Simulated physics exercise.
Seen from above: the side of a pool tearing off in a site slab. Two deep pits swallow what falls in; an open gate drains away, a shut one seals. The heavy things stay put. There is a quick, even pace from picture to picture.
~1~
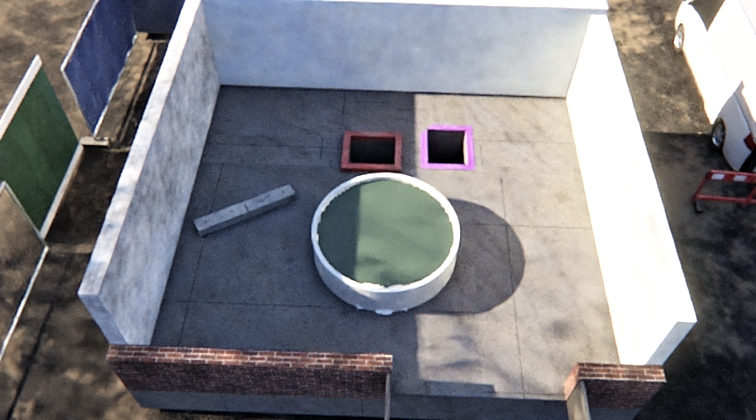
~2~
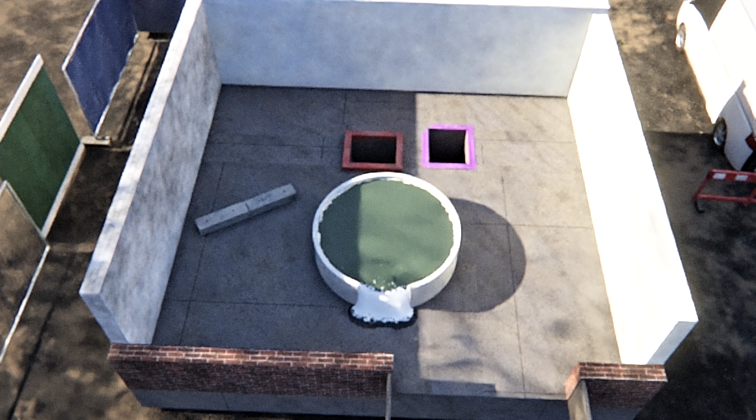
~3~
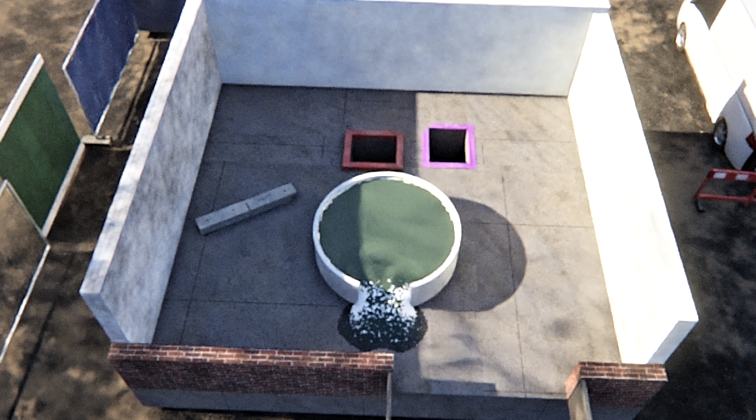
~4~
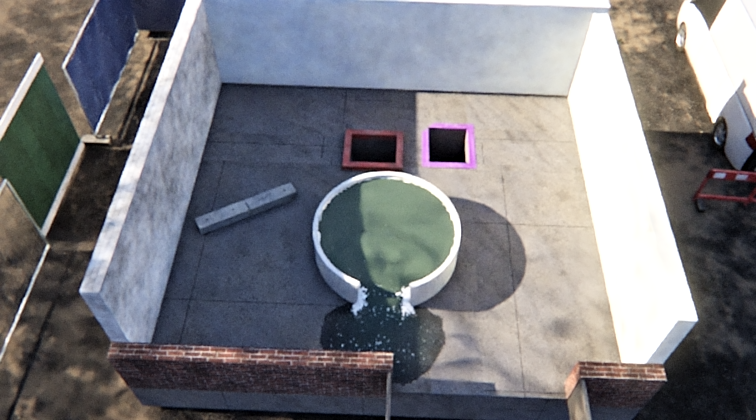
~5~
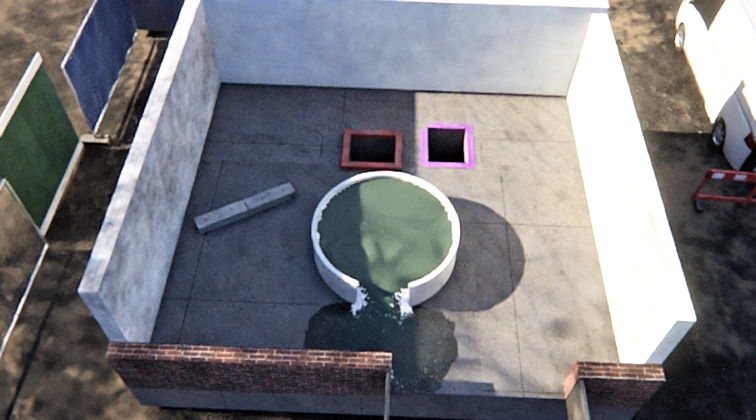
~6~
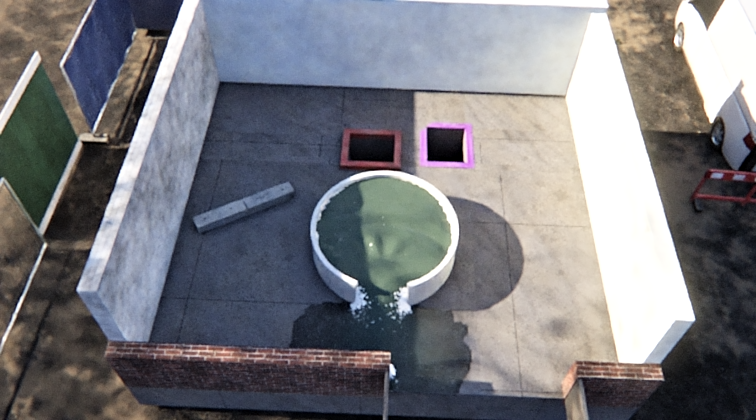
Green water bursting through the front side of a round white pool and spreading across a walled slab toward the brick wall.
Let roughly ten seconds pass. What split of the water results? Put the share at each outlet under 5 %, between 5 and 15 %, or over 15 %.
In order: The gate is left holding a hefty amount - past fifteen per cent; the purple pit is left holding a tiny amount - below five per cent; the red pit is left holding a tiny amount - below five per cent.
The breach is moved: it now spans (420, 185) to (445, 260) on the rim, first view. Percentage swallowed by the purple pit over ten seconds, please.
The purple pit takes 14 per cent.
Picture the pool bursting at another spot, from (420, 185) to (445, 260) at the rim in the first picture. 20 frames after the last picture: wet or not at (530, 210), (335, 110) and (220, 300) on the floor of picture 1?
First spot submerged, second spot spared, third spot spared.
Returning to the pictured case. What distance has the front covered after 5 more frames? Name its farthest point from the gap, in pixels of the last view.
At about (205, 366).
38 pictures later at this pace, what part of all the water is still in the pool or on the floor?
I'd put it near 68 %.
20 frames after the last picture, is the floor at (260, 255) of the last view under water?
Submerged.
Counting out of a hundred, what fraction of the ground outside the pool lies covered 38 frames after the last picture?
Close to 30 %.
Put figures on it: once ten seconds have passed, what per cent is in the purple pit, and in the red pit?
Around 0 percent for the first, around 0 percent for the second.
A moment on, water covers 10 % of the floor; the gate 4 %, the purple pit 0 %, the red pit 0 %.
Next, water covers 15 % of the floor; the gate 11 %, the purple pit 0 %, the red pit 0 %.
Then, water covers 20 % of the floor; the gate 20 %, the purple pit 0 %, the red pit 0 %.
Later, water covers 30 % of the floor; the gate 32 %, the purple pit 0 %, the red pit 0 %.
In the end, water covers 45 % of the floor; the gate 41 %, the purple pit 0 %, the red pit 0 %.
